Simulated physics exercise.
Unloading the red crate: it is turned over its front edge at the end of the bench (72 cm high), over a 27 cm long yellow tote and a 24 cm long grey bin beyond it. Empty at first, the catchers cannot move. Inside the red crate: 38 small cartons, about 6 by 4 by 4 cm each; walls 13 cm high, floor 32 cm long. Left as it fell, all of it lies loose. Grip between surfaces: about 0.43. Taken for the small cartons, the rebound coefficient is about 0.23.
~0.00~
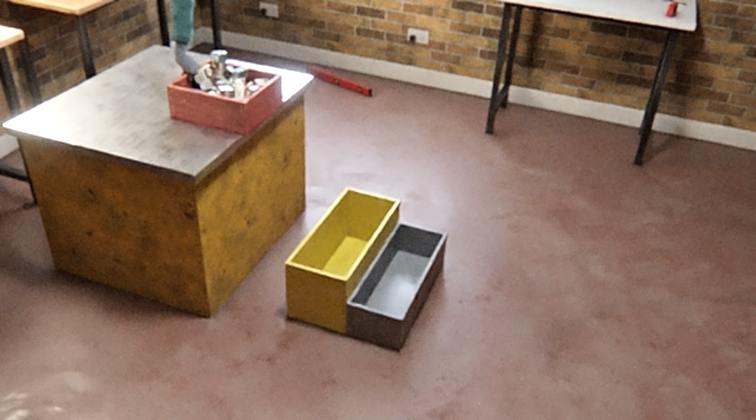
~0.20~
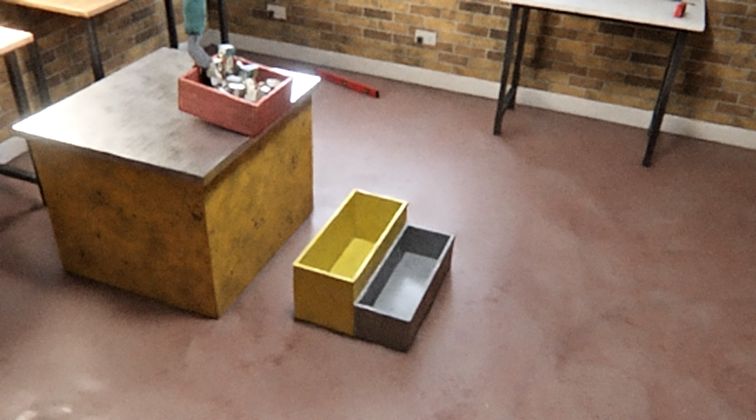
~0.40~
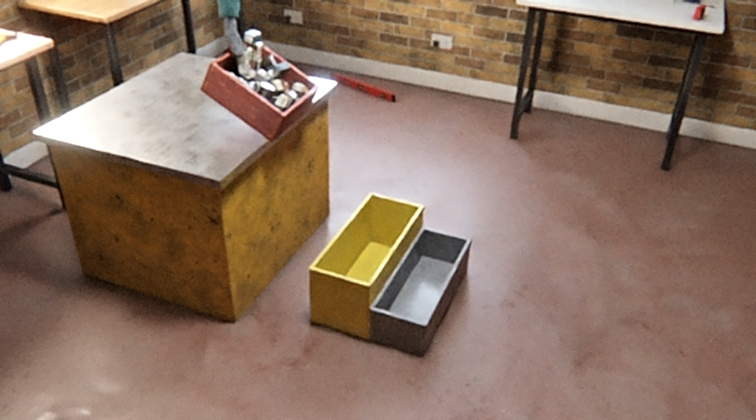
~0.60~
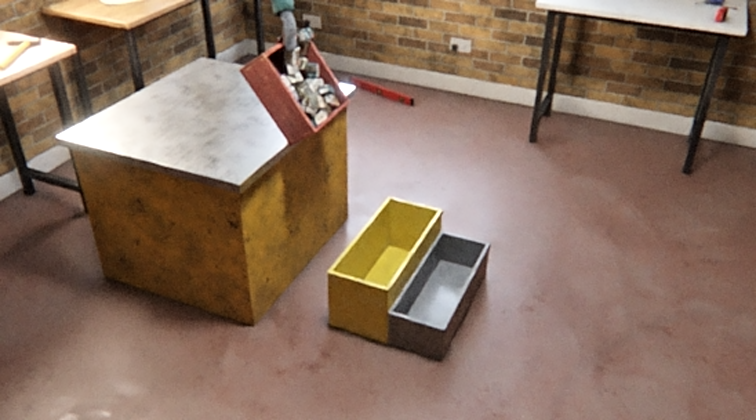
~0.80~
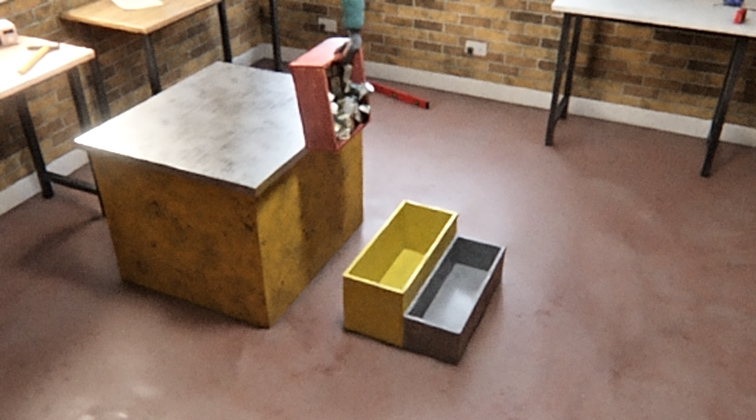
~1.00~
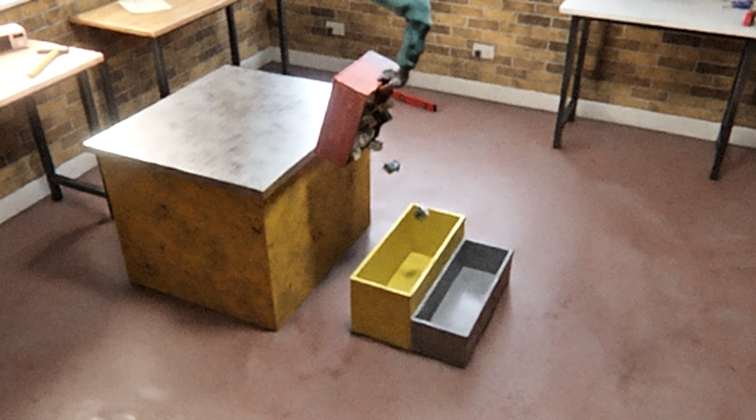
The clip shows a teal arm tilting a red crate of small items at the edge of a bench until it turns past upright, a few pieces dropping out above a yellow tote beside a grey bin.
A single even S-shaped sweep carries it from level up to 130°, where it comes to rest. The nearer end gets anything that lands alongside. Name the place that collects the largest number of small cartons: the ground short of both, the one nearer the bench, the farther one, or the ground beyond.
The place with the most is: Nearer.
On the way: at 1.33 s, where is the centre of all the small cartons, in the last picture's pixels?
About (392, 199).
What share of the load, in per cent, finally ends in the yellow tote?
I'd say close to 80 per cent, give or take.
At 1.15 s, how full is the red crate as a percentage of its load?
Roughly 65 percent.
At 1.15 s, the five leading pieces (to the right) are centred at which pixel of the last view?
Somewhere near pixel (409, 215).
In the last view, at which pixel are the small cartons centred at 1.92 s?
I'd put the middle close to (413, 286) in the last view.
After 1.15 s, tilt 122°; 25 still in the red crate, 2 in the yellow tote and 11 in the air.
After 1.33 s, tilt 130°; 6 still in the red crate, 10 in the yellow tote and 22 in the air.
After 1.59 s, tilt 130°; 28 in the yellow tote, 3 on the ground short of the yellow tote and 7 in the air.
When it is over (at 1.92 s), 31 in the yellow tote and 7 on the ground short of the yellow tote.
